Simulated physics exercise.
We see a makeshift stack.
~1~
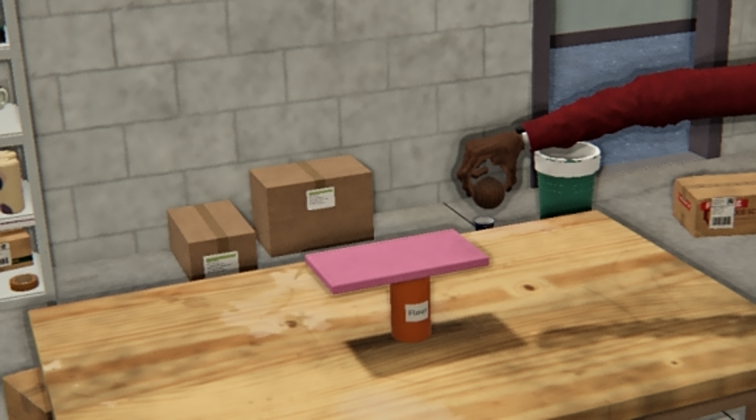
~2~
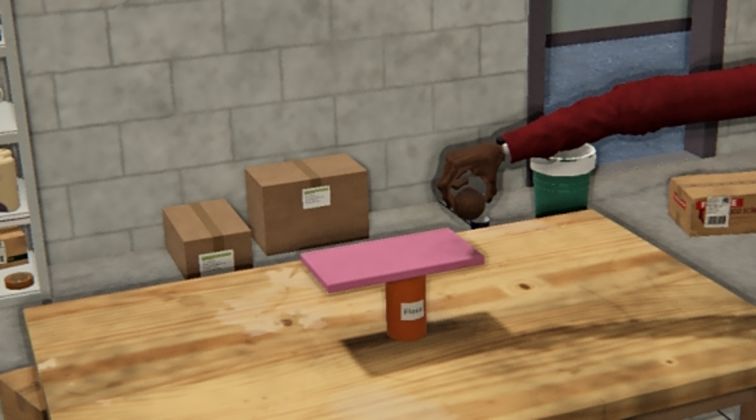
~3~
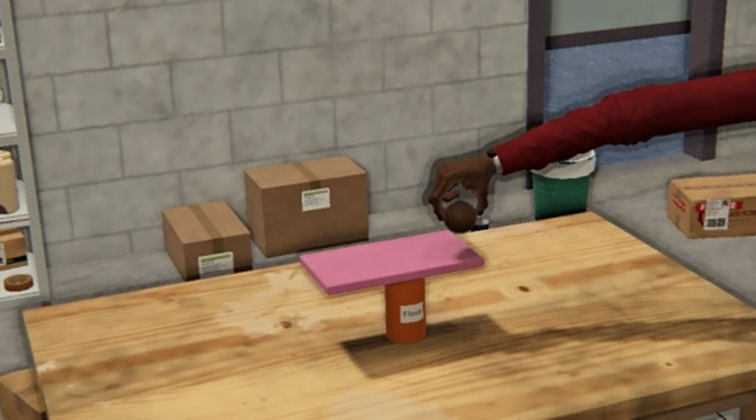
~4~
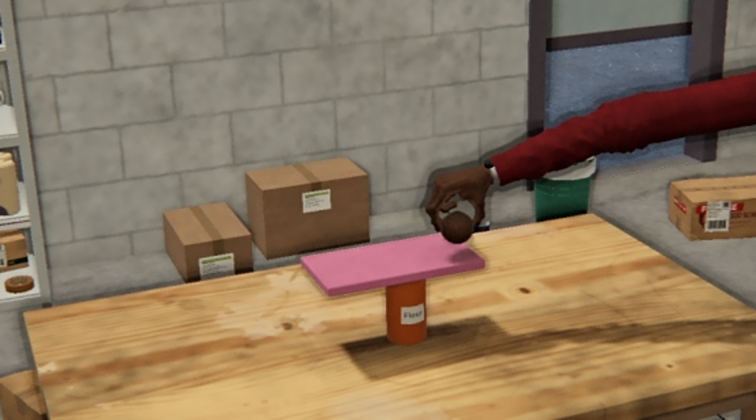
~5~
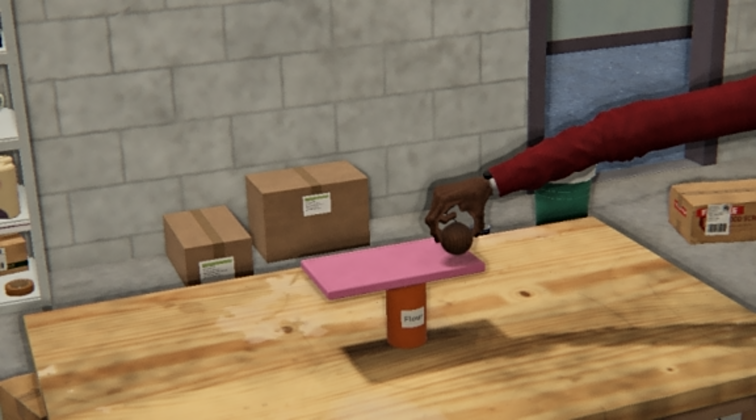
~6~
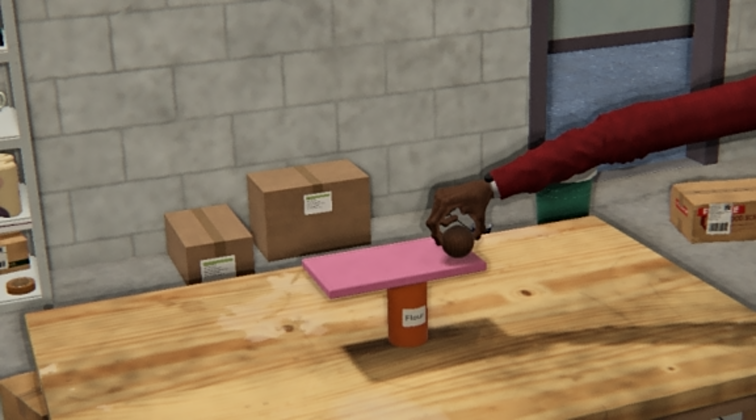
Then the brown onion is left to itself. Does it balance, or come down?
Outcome: The stack stays up.
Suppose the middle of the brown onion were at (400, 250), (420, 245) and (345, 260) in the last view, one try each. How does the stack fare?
First, it keeps its balance; second, it holds; third, it comes apart.
Then, 0.80 s later than the last frame, all is still.
Then, 1.70 s later than the last frame, brown onion resting near (458, 242).
When it is over, all 3 as before. End places, in pixels of the last picture, brown onion near (458, 242). The stack keeps its balance.
